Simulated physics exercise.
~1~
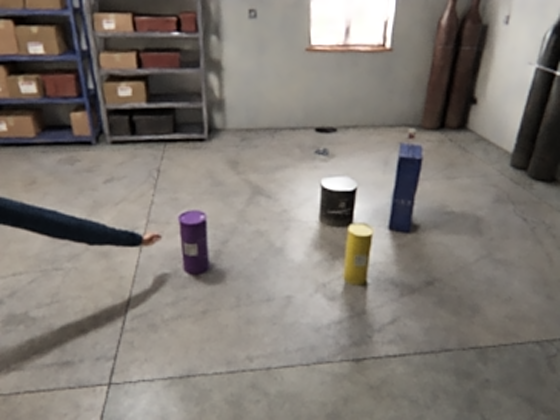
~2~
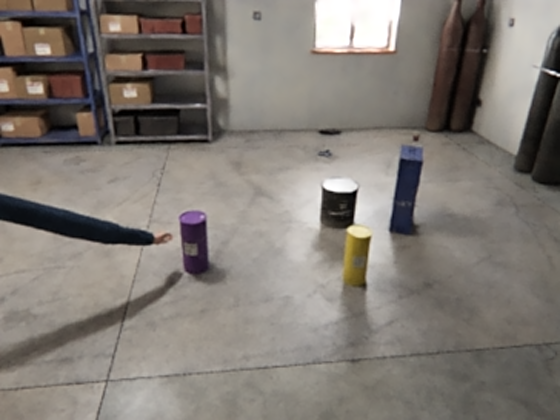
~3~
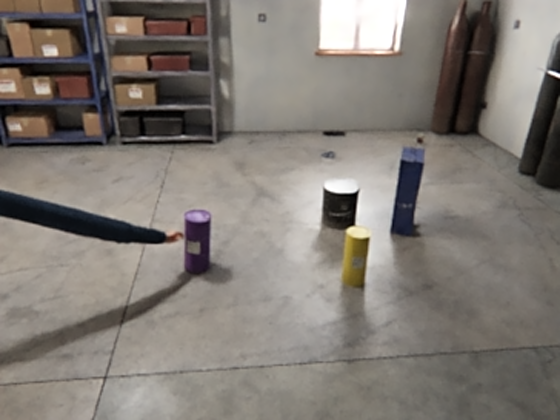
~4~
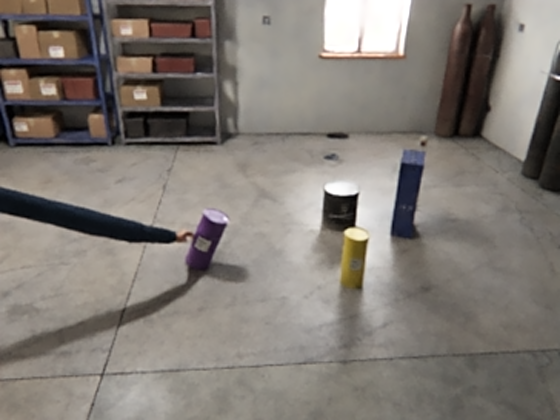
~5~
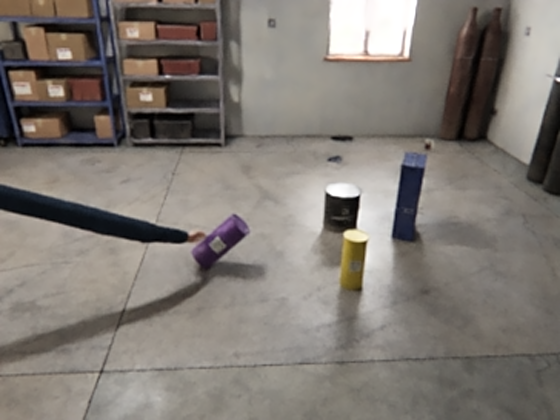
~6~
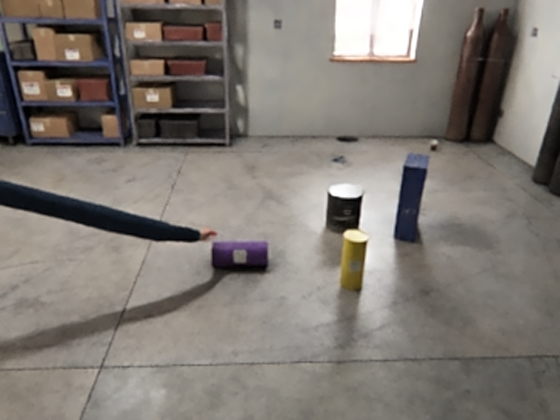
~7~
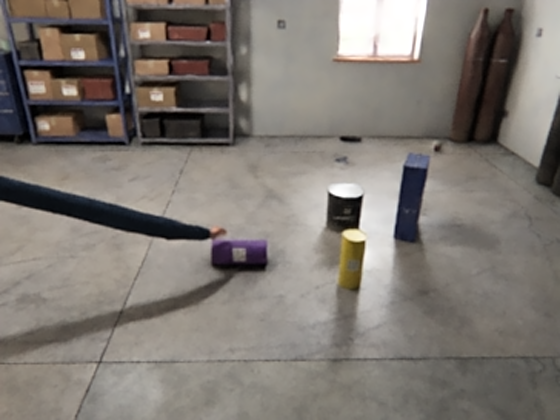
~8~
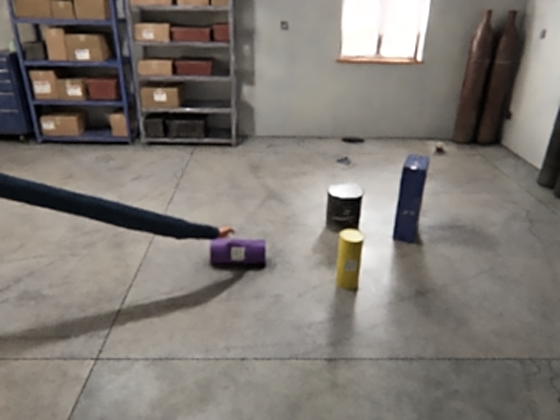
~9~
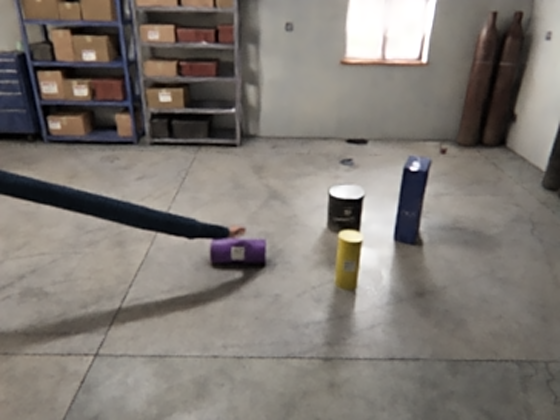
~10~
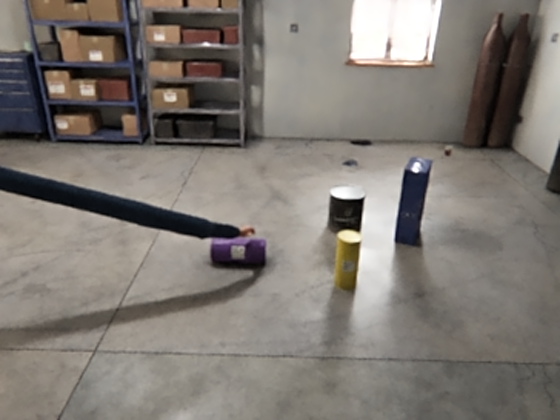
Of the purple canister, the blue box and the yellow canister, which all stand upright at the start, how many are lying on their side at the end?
One of them is lying on its side at the end, the purple canister, while the blue box and the yellow canister are still standing.
